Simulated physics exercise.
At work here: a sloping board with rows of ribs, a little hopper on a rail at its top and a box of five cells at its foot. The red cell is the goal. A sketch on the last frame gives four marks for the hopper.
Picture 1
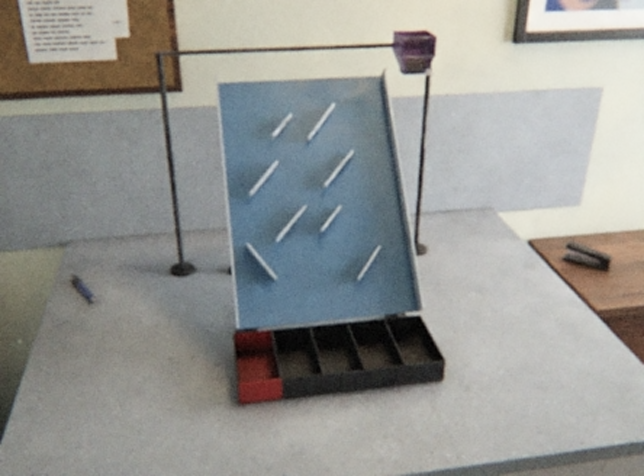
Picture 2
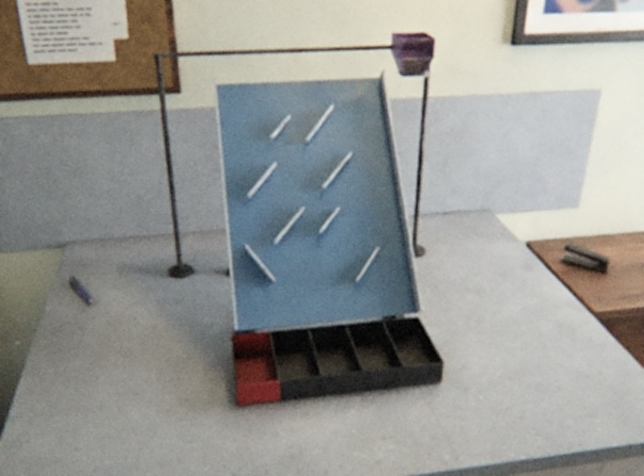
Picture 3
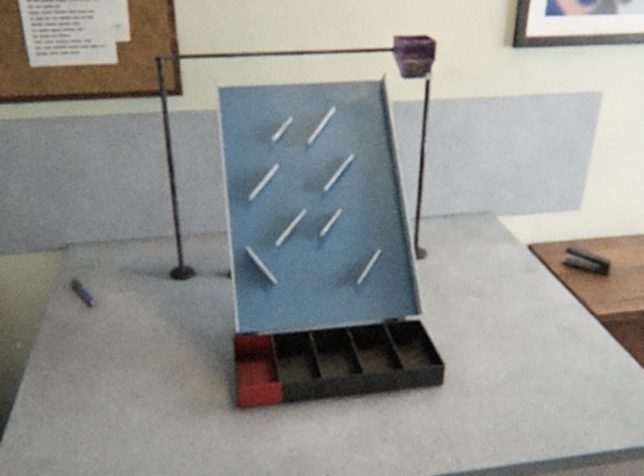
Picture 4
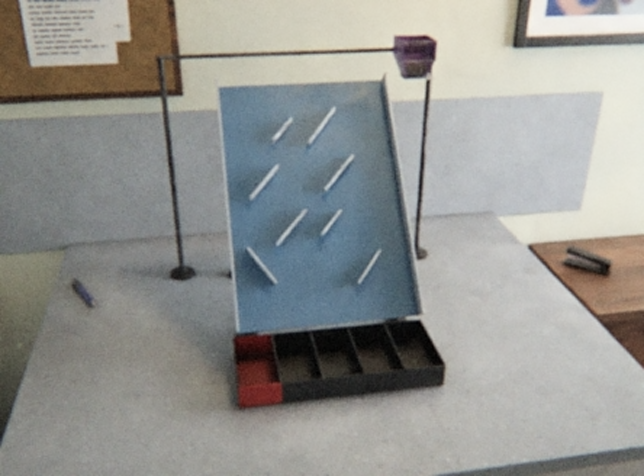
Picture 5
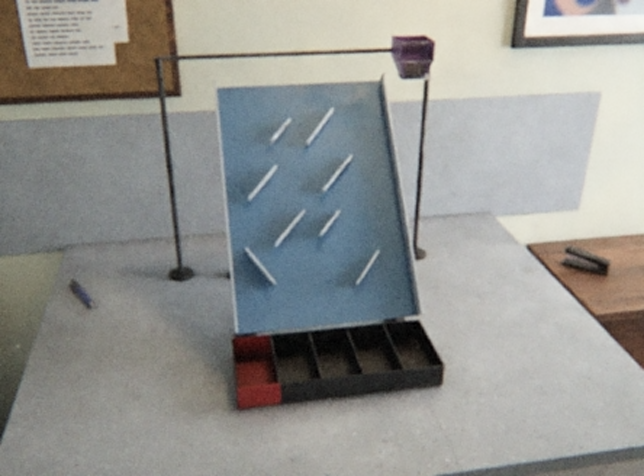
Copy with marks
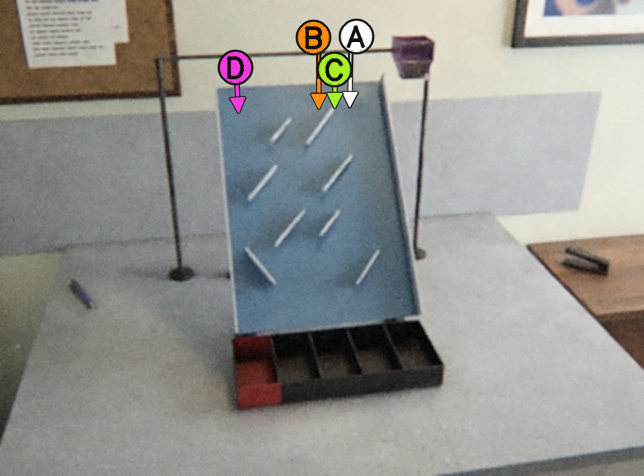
A sloping blue board with slanted white ribs stood on a grey table, a small purple container on a rail above and a box with one red cell below, and nothing noticeably moved.
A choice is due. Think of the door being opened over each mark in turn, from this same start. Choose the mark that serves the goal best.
D works best here.
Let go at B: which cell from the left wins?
The second from the left.
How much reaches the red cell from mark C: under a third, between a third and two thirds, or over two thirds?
Under a third.
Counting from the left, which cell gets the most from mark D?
It is the first one.
On the marked copy, mark A meets the board at (349, 101); mark B meets the board at (318, 103); mark C meets the board at (334, 102); mark D meets the board at (238, 107).
With A, a stray few in the red cell, most in other cells, a small part outside the box.
With B, a stray few in the red cell, nearly all in other cells.
With C, none in the red cell, nearly all in other cells, a small part outside the box.
With D, most in the red cell, a small part in other cells, a small part outside the box.
